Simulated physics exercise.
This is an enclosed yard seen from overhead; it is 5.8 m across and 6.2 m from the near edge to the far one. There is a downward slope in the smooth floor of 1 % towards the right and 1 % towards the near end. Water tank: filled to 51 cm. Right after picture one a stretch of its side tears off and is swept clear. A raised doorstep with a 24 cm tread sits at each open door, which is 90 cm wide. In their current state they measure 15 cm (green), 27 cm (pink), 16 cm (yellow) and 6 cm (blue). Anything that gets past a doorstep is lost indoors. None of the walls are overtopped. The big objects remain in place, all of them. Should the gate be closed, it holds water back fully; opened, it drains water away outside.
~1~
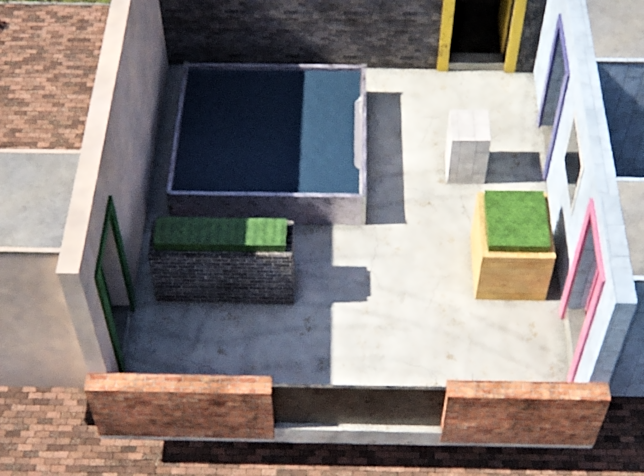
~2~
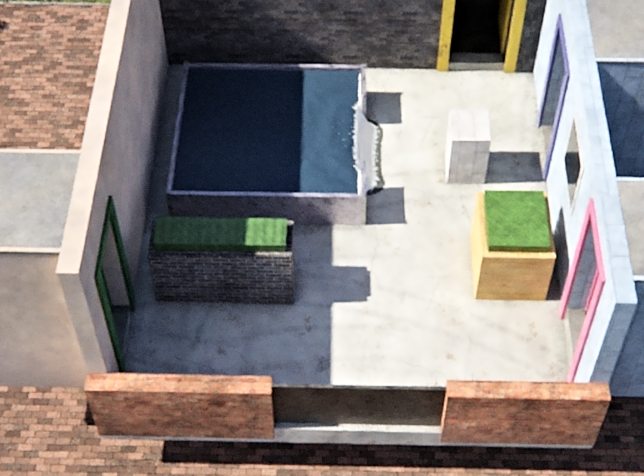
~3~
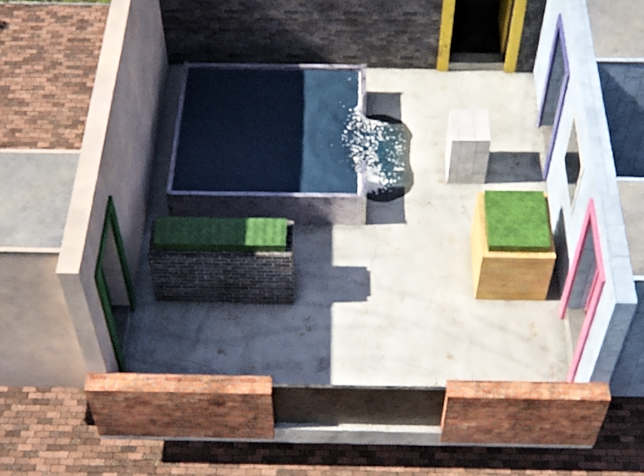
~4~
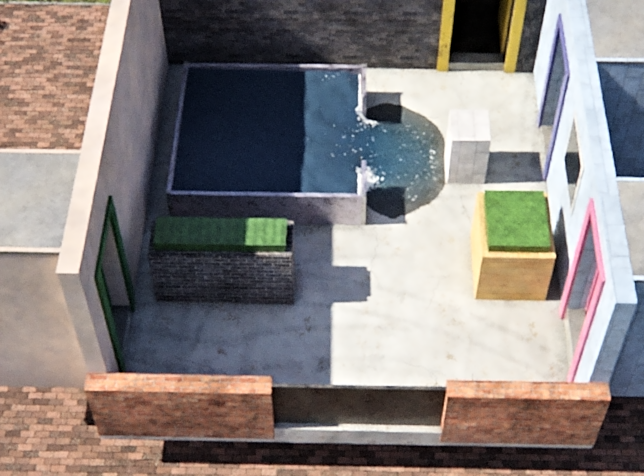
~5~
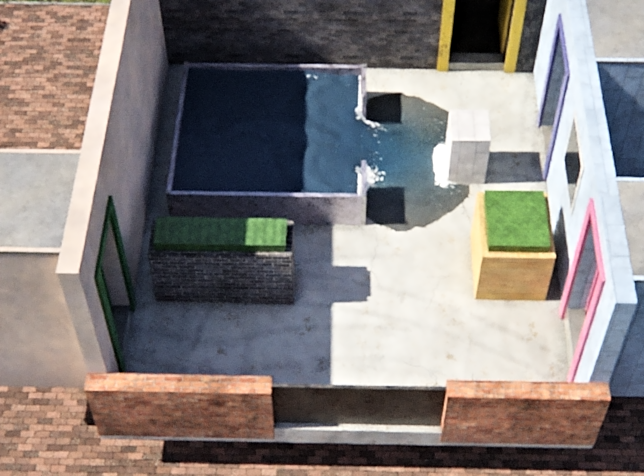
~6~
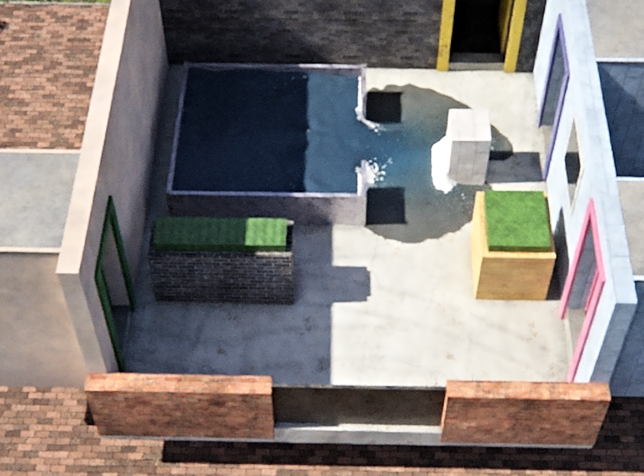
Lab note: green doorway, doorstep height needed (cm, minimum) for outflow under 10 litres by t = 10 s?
Approx. 9.5 cm.
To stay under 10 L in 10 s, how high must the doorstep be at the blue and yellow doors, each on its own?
About 20 cm at blue and 25 cm at yellow.
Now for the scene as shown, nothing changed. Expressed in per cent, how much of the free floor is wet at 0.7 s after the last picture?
I'd estimate about 25 percent.
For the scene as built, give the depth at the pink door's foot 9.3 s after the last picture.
About 12.0 centimetres deep.
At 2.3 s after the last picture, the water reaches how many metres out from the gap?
Front distance: Approx. 5.0 m.
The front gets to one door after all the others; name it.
Final door: Green.
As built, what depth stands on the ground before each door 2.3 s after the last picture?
Lab note, depth in cm: Green 0; pink 5; yellow 26; blue 21.
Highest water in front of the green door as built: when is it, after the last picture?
Peak time: About 7.5 s.
Then, 0.7 s after the last picture water covers 25 % of the floor, deepest (40 cm) near (434, 167); it has not reached the green door.
Then, 2.3 s after the last picture water covers 50 % of the floor, deepest (32 cm) near (434, 167); it has not reached the green door.
Then, 9.3 s after the last picture water covers 95 % of the floor, deepest (18 cm) near (574, 418); 8 cm at the green door, 0 litres in over its 15 cm doorstep.
At the green door as built, the water peaked near 16 cm, 7.7 s after the last picture.
With a doorstep of 8 cm, 15 litres would have come in within the 10 s; with 11 cm, 5 litres. So under 10 litres takes about 9.5 cm.
